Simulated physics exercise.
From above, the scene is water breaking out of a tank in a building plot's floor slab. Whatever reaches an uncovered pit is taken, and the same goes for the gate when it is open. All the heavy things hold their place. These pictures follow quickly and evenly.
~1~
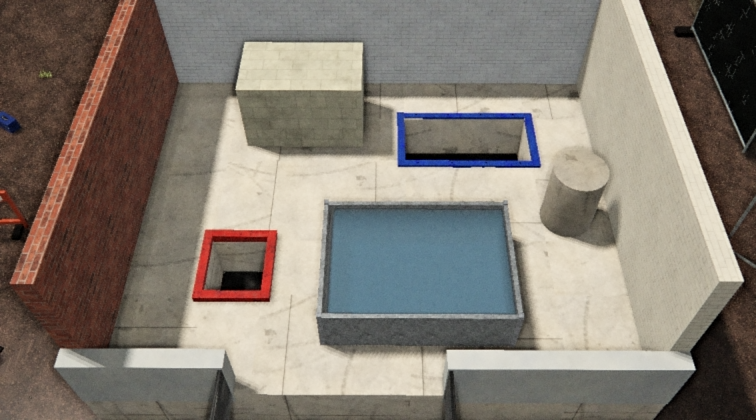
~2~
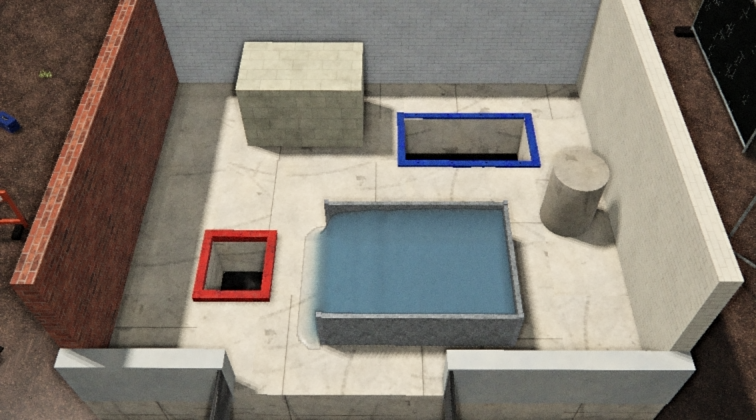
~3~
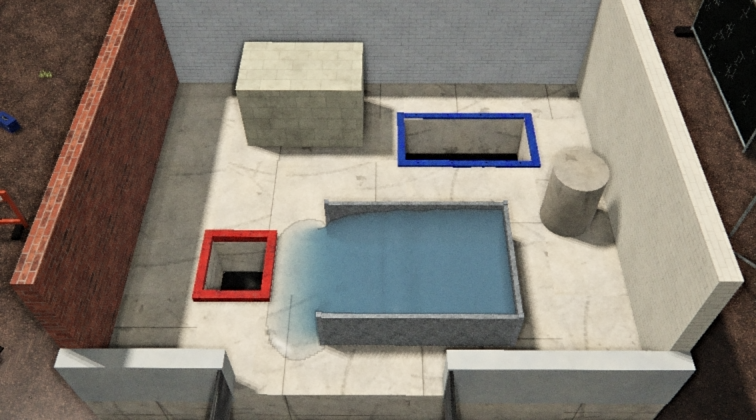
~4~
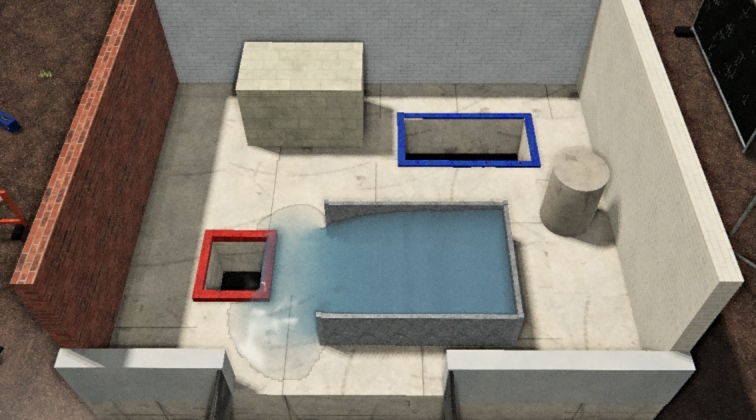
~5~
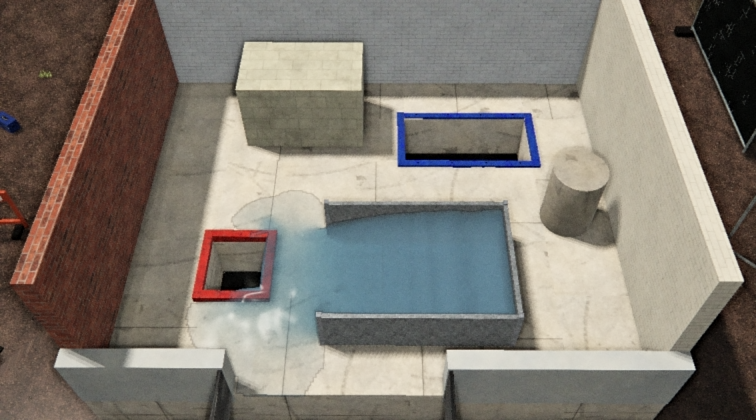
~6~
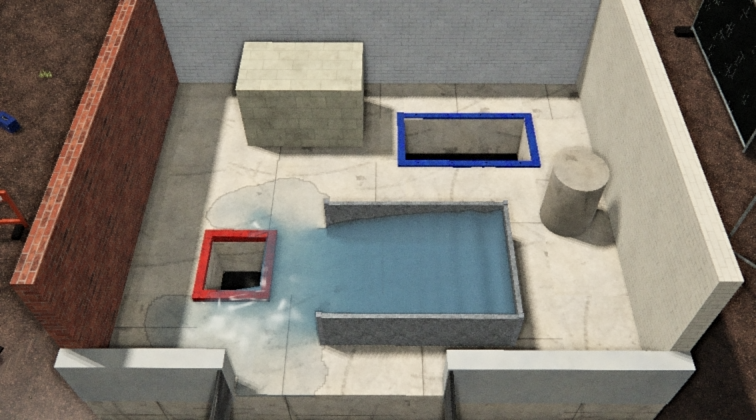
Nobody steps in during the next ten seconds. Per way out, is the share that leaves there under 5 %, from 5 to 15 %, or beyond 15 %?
One by one: The gate is a middling outlet here - five to fifteen per cent; the red pit is a major outlet here - beyond fifteen per cent; the blue pit is a minor outlet here - below five per cent.
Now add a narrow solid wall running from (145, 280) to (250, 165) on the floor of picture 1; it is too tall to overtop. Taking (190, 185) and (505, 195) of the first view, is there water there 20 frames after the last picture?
In the listed order, the first spot is swamped and the second is spared.
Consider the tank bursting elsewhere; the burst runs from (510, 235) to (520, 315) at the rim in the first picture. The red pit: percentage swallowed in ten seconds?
Red: 0 %.
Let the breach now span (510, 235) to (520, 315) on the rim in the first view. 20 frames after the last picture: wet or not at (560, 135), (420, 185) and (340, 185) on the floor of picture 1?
In turn: Awash, wet, free of water.
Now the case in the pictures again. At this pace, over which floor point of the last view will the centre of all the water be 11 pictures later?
I'd place it roughly at (307, 280).
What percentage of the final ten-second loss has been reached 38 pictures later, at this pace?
Something close to 85 percent by that point.
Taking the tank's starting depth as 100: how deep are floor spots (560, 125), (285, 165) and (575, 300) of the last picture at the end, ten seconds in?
In that order: 8, 8 and 2 per cent.
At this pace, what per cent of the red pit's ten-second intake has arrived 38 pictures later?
About 100 per cent.
A moment on, water covers 30 % of the floor; the gate 1 %, the red pit 10 %, the blue pit 0 %.
Next, water covers 35 % of the floor; the gate 2 %, the red pit 17 %, the blue pit 0 %.
Then, water covers 45 % of the floor; the gate 4 %, the red pit 23 %, the blue pit 0 %.
Later, water covers 65 % of the floor; the gate 8 %, the red pit 24 %, the blue pit 0 %.
In the end, water covers 80 % of the floor; the gate 13 %, the red pit 24 %, the blue pit 1 %.
